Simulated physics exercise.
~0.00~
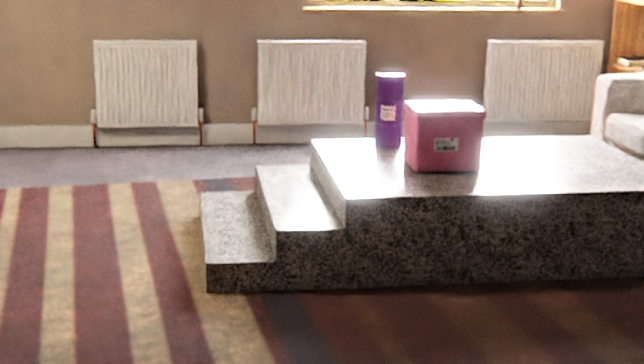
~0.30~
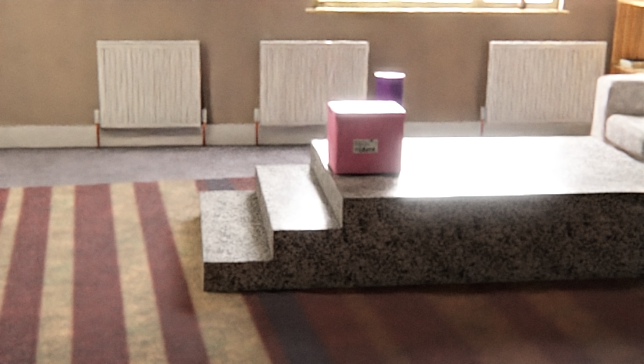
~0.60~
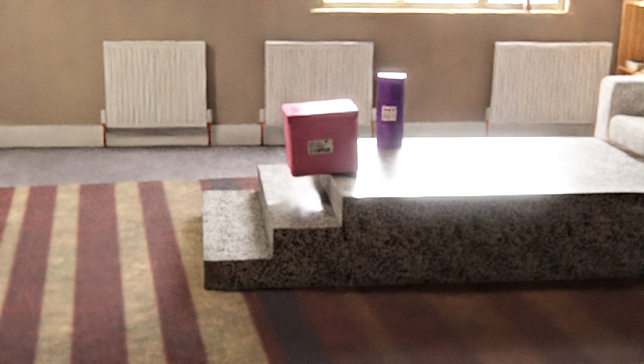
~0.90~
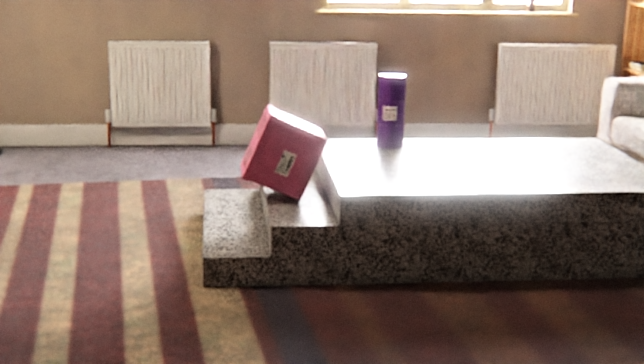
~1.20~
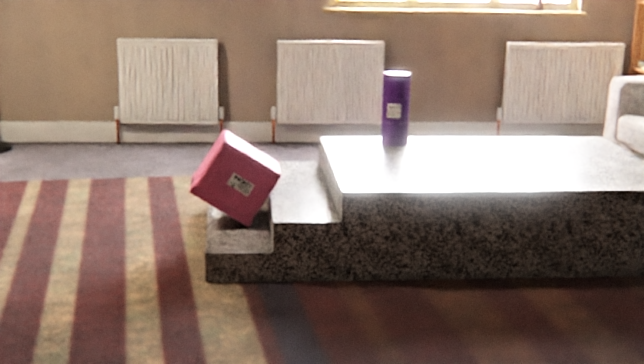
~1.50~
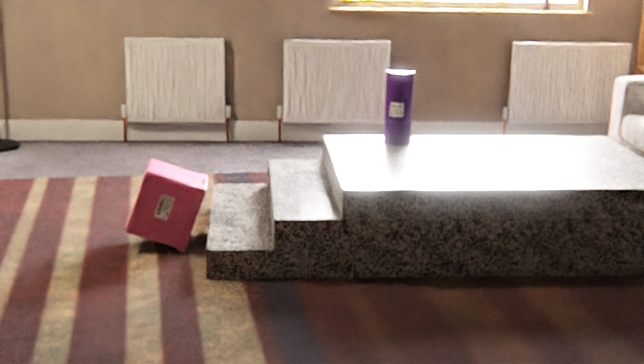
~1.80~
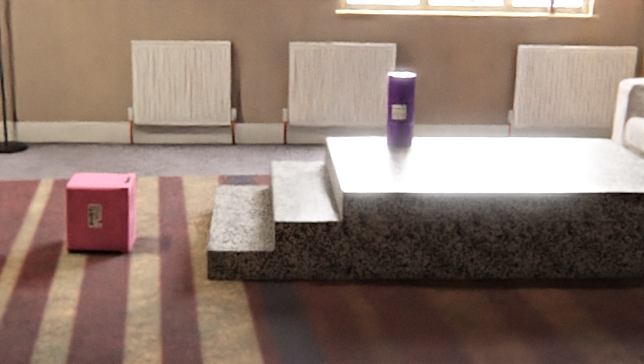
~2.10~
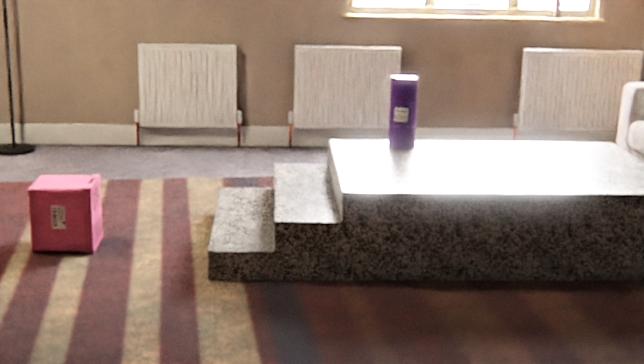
A low speckled stone platform with steps held a purple canister and a pink tote, which slid left past the canister, tipped over the edge and tumbled down the steps onto the striped carpet, ending upright to the left while the canister stayed put.
